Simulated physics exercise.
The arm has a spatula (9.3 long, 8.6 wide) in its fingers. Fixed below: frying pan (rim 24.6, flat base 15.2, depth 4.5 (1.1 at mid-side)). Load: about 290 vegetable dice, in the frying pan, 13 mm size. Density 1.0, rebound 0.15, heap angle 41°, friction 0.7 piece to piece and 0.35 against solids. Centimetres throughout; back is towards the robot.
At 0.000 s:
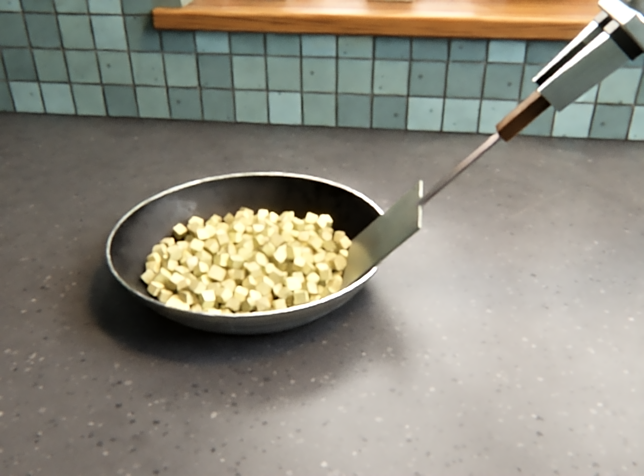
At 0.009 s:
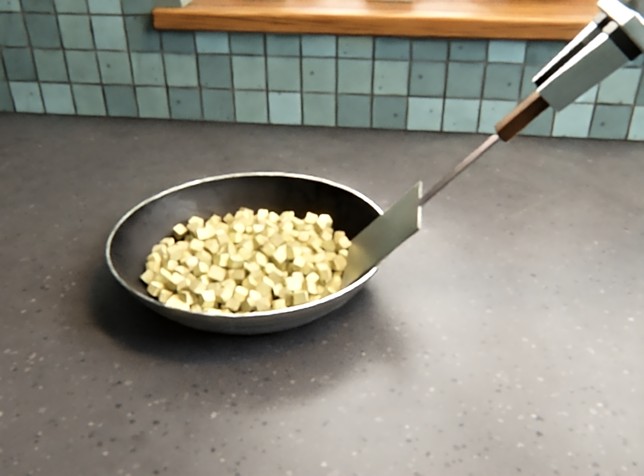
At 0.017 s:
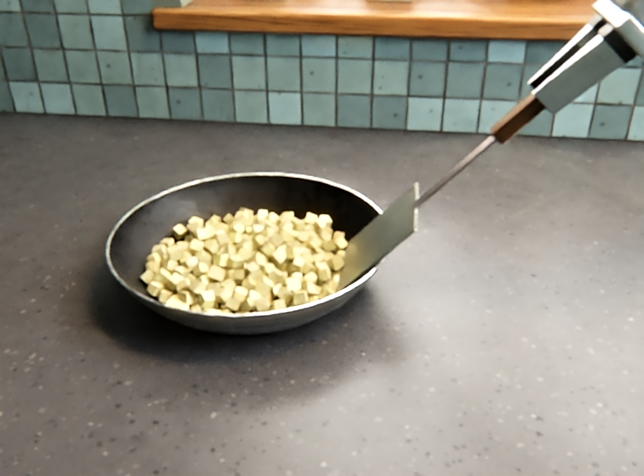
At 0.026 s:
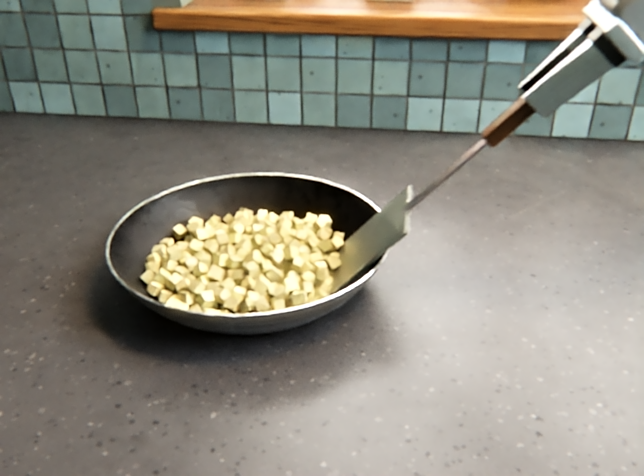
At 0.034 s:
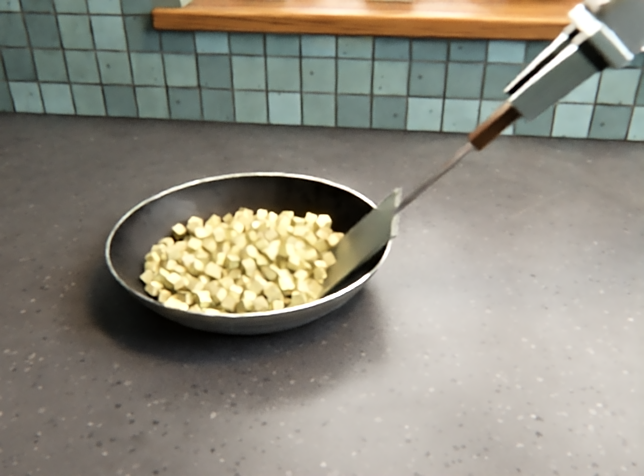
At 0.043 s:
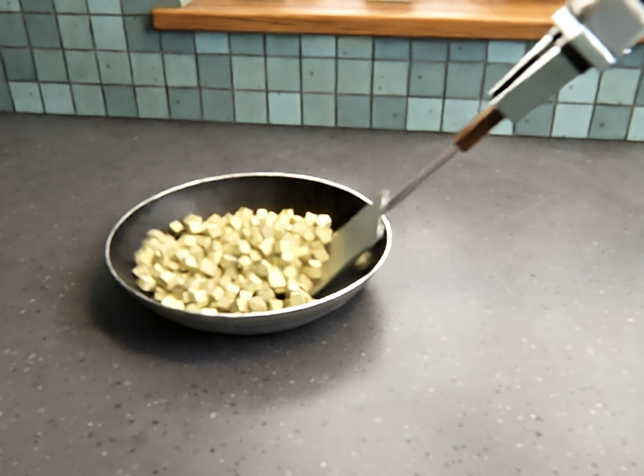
A grey robotic gripper at the upper right holds a brown-handled metal spatula over a speckled dark grey kitchen counter, seen from a fixed, raised viewpoint. A black frying pan heaped with pale yellow vegetable dice sits left of centre, before teal tiles and a wooden ledge. After barely moving, the gripper slides the blade slightly left into the pan, nudging the dice leftward.
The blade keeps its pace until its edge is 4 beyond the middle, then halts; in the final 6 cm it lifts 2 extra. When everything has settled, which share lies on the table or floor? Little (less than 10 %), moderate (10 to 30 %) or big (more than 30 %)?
Answer: Moderate; 10 to 30 % of the vegetable dice finish on the table or floor.
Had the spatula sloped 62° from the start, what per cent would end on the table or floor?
In that case some 20 per cent.
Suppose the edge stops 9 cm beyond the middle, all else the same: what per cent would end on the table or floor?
It would be near 55 per cent.
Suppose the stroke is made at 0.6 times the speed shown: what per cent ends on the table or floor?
About 5 per cent.
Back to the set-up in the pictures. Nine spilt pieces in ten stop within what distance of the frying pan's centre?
About 30 cm.
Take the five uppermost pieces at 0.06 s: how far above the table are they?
Some 6 cm.
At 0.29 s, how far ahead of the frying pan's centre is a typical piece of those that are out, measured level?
Roughly 16 cm.
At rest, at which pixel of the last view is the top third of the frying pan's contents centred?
Near (158, 238).
After 0.06 s, sloping 48°, highest piece 8 above the table; 289 in the frying pan, 1 on the blade or in flight.
After 0.08 s, sloping 48°, highest piece 12 above the table; 288 in the frying pan, 2 on the blade or in flight.
After 0.29 s, sloping 48°, highest piece 36 above the table; 251 in the frying pan, 33 on the table or floor, 6 on the blade or in flight.
After 1.34 s, sloping 48°, highest piece 6 above the table; 251 in the frying pan, 39 on the table or floor.
In the end, 251 in the frying pan, 39 on the table or floor. That is 13 % on the table or floor.
